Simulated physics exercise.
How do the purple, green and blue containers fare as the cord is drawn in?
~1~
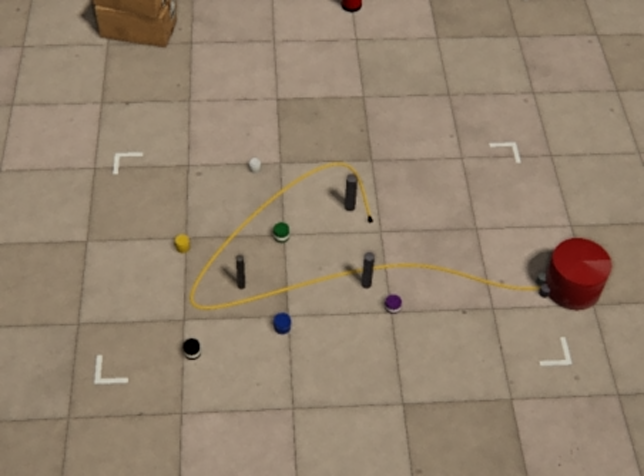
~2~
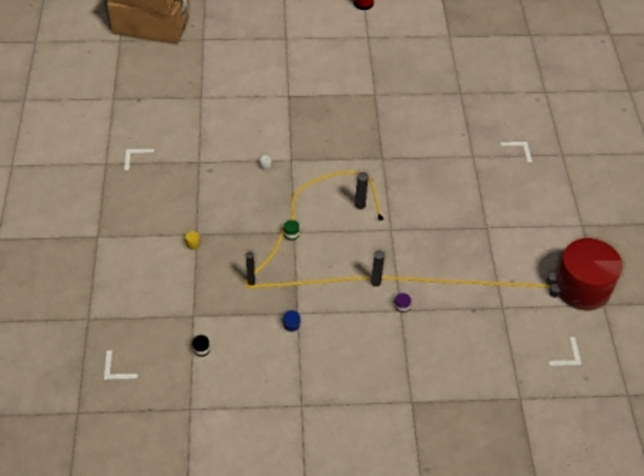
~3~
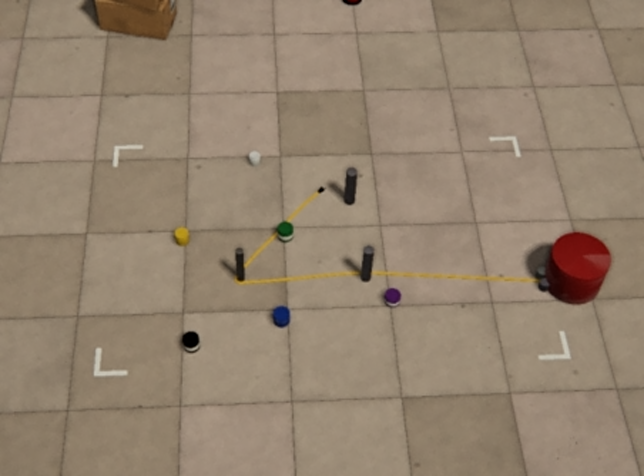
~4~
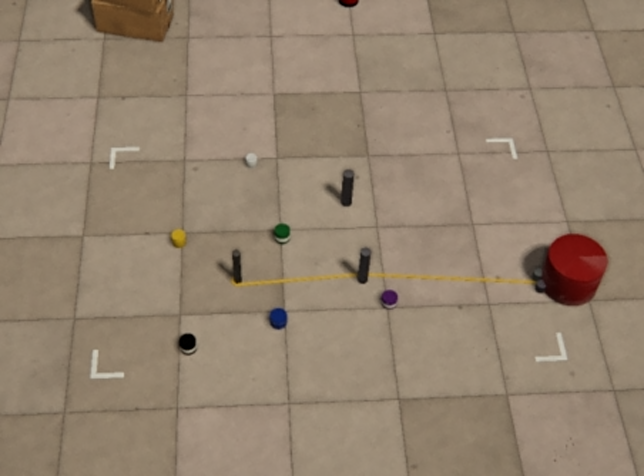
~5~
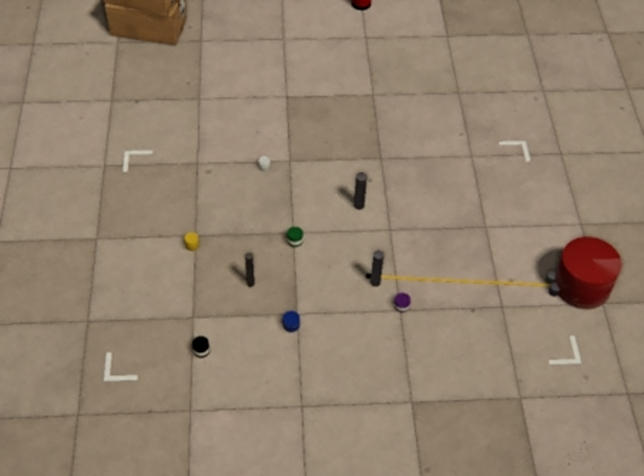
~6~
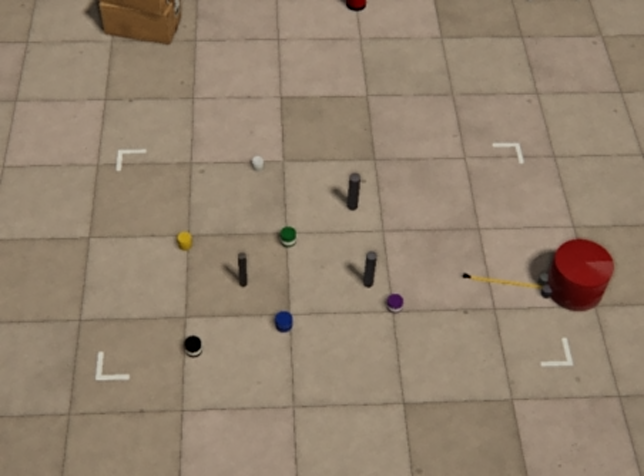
The green canister is shifted slightly from its place, while the purple canister and the blue tub stay where they were.
